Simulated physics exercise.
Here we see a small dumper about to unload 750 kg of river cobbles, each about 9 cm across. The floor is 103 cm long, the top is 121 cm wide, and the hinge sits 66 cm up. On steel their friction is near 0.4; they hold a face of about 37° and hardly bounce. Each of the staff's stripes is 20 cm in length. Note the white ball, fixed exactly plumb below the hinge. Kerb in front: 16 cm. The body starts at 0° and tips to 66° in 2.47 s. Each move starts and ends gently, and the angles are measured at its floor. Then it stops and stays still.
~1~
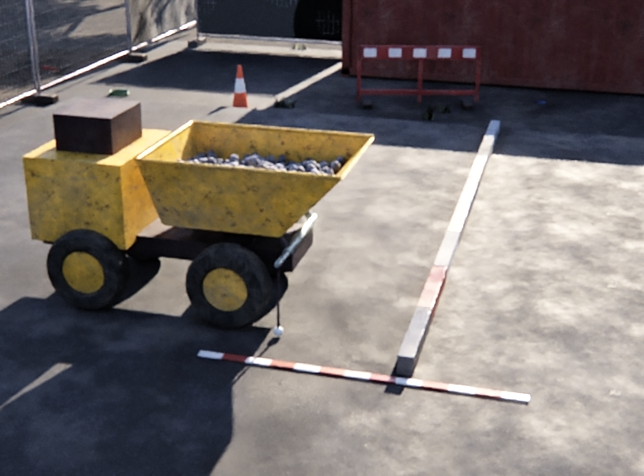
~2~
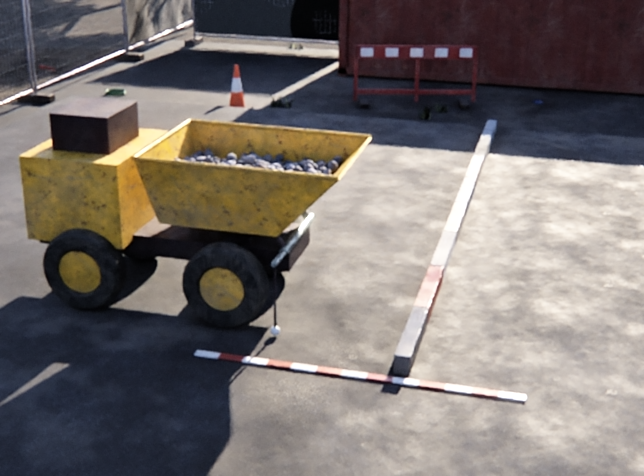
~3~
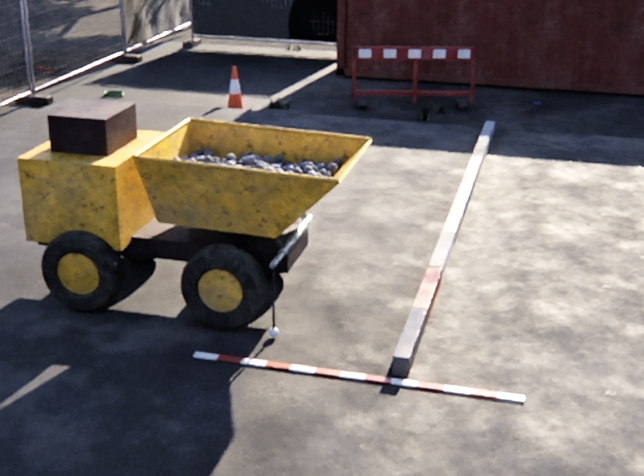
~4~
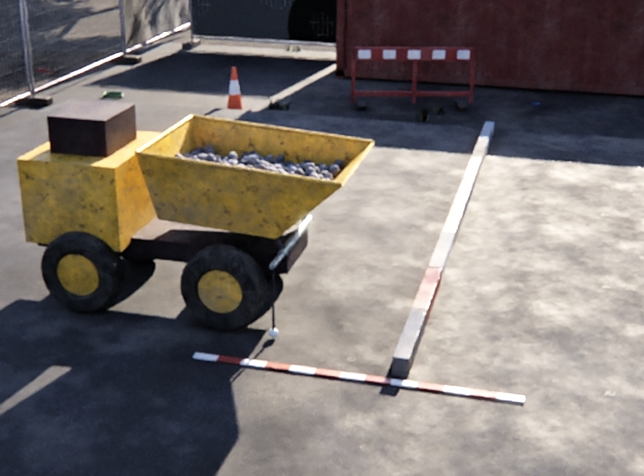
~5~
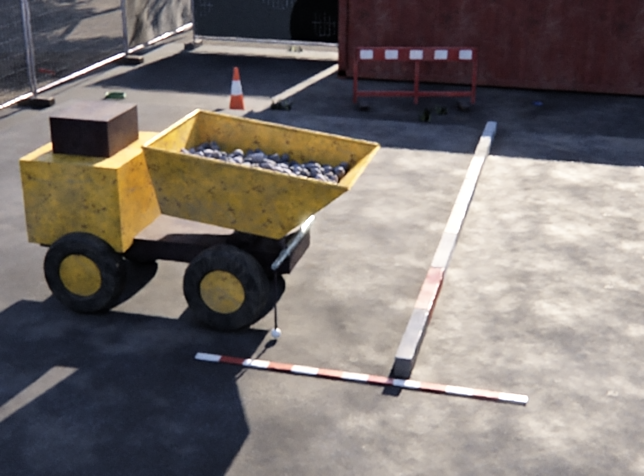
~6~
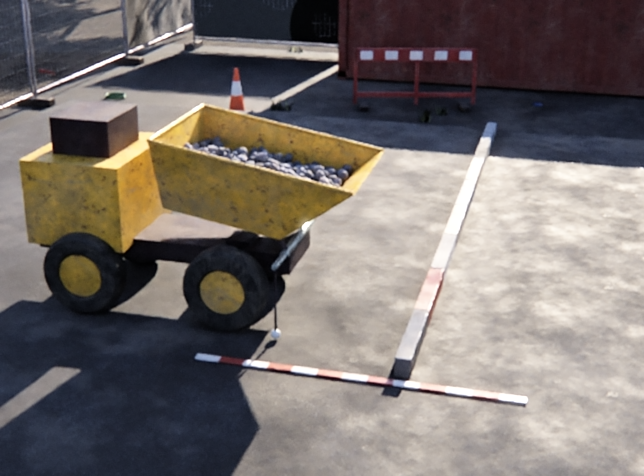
Yellow dumper's stone-filled body slowly tilting up slightly at its cab end on sunlit tarmac, wheels staying still beside striped staff.
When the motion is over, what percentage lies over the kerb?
Close to 70 percent.
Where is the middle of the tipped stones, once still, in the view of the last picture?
(452, 315).
A little later the floor is at 56°; 100 % in the body; the foremost stones are at (378, 241).
Then the floor is at 66°; 71 % in the body, 12 % on this side of the kerb, 17 % over the kerb; the foremost stones are at (490, 325).
Later still the floor is at 66°; 40 % in the body, 17 % on this side of the kerb, 43 % over the kerb; the foremost stones are at (548, 341).
In the end the floor is at 66°; 0 % in the body, 32 % on this side of the kerb, 68 % over the kerb; the foremost stones are at (620, 331).
